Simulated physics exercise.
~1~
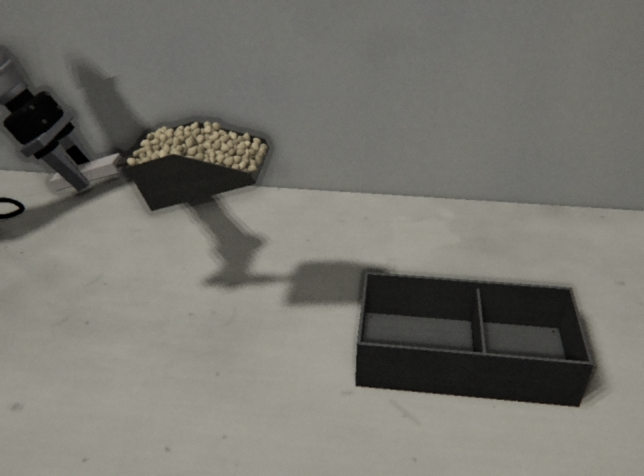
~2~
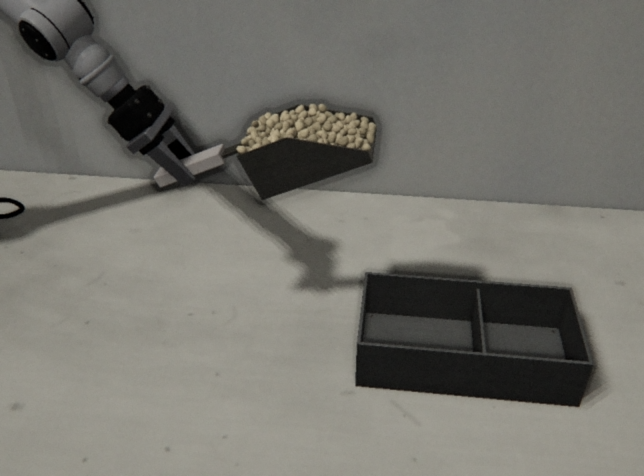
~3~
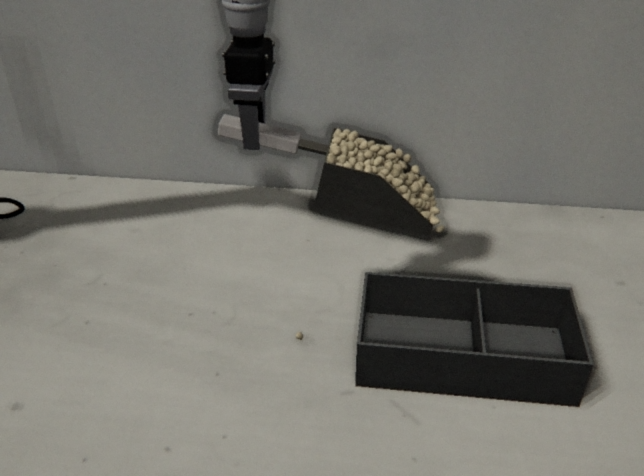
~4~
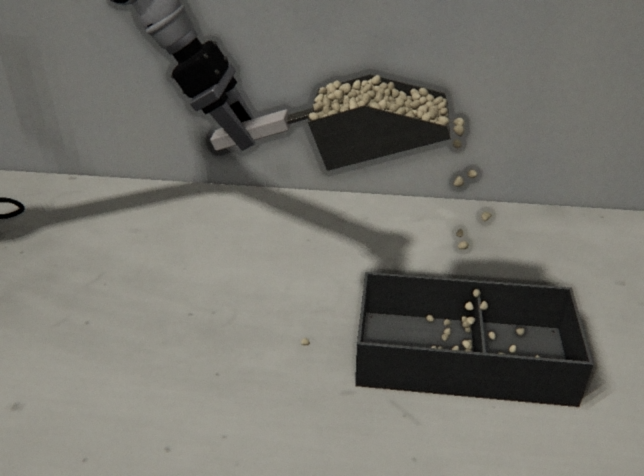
Against a grey wall, a robot arm carrying a bean-filled scoop rightward, tipping it forward, then levelling it as beans fall into a divided black box.
